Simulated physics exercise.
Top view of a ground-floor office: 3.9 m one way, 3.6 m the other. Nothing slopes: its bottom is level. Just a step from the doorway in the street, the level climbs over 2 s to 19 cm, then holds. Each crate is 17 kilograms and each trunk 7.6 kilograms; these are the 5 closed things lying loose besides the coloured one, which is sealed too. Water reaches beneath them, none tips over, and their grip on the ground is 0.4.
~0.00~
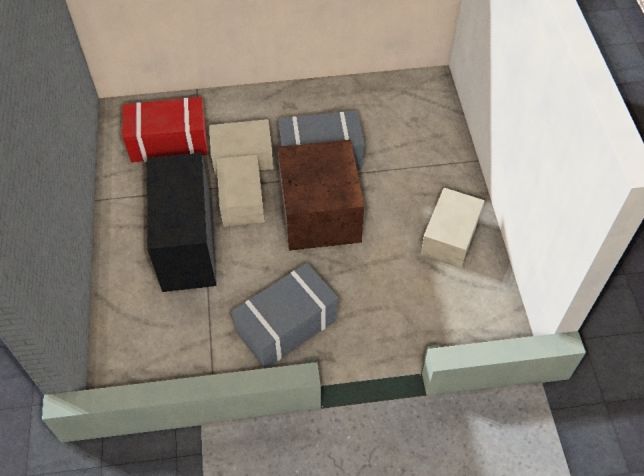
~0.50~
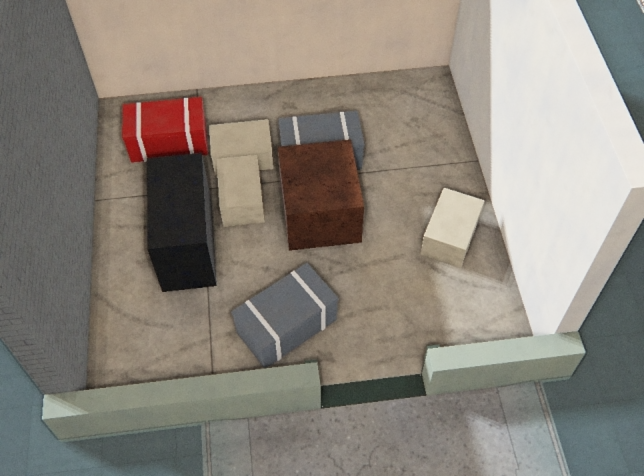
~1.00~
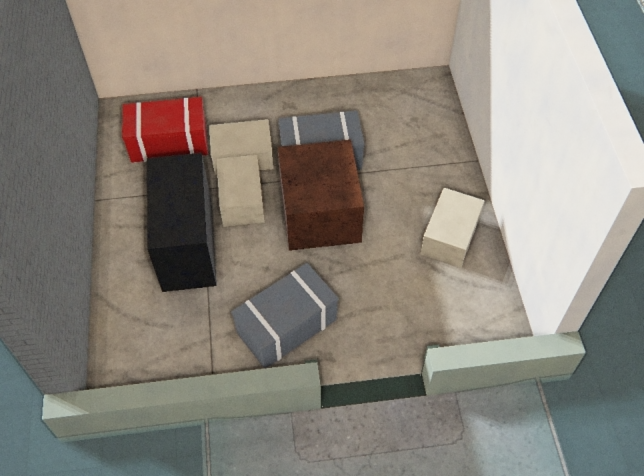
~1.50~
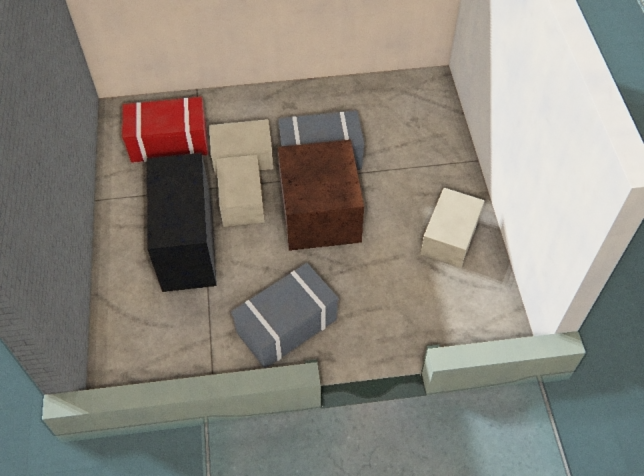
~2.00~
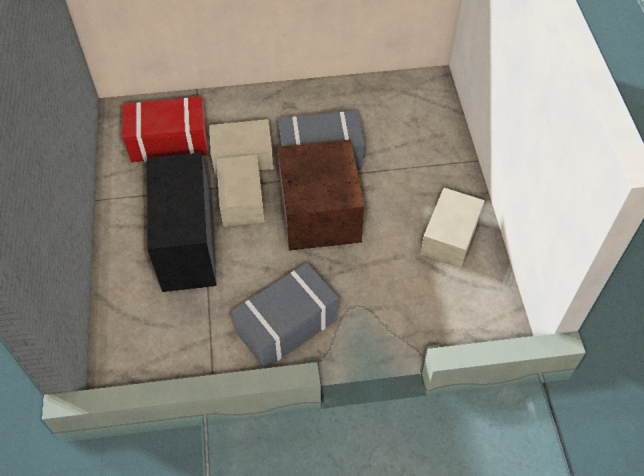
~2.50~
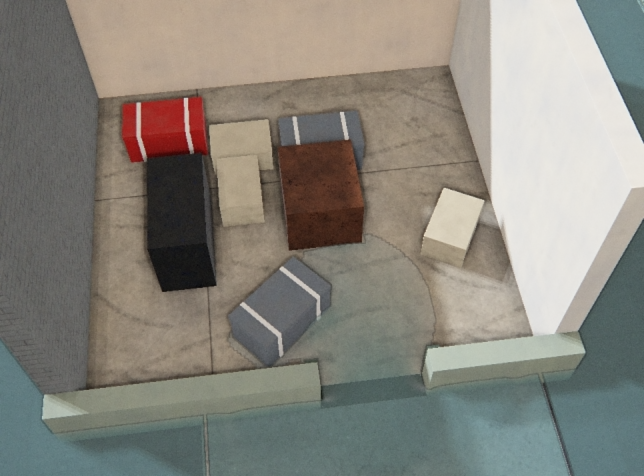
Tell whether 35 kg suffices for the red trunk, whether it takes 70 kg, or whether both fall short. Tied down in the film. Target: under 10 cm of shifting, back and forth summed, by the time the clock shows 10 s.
It seems the lighter option will anchor it.
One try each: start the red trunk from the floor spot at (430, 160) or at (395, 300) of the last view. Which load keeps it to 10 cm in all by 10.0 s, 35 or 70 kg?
Only the heavy mass does it, then only the heavy mass does it.
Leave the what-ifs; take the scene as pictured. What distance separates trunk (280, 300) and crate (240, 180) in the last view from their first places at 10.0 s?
In that order: 150 cm, 40 cm.
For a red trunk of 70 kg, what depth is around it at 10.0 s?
Something like 8 centimetres.
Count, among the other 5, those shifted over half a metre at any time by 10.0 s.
The total is 2.
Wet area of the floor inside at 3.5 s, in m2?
Around 5.0 m2 of it.
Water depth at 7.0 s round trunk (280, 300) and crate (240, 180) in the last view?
I'd put it at 4 cm and 8 cm respectively.
After 3.5 s the red trunk would be 0 cm from its start with 35 kg and 0 cm from its start with 70 kg; 0 cm of water round it then.
After 4.5 s the red trunk would be 0 cm from its start with 35 kg and 0 cm from its start with 70 kg; 1 cm of water round it then.
After 7.0 s the red trunk would be 0 cm from its start with 35 kg and 0 cm from its start with 70 kg; 2 cm of water round it then.
After 10.0 s the red trunk would be 0 cm from its start with 35 kg and 0 cm from its start with 70 kg; 8 cm of water round it then.
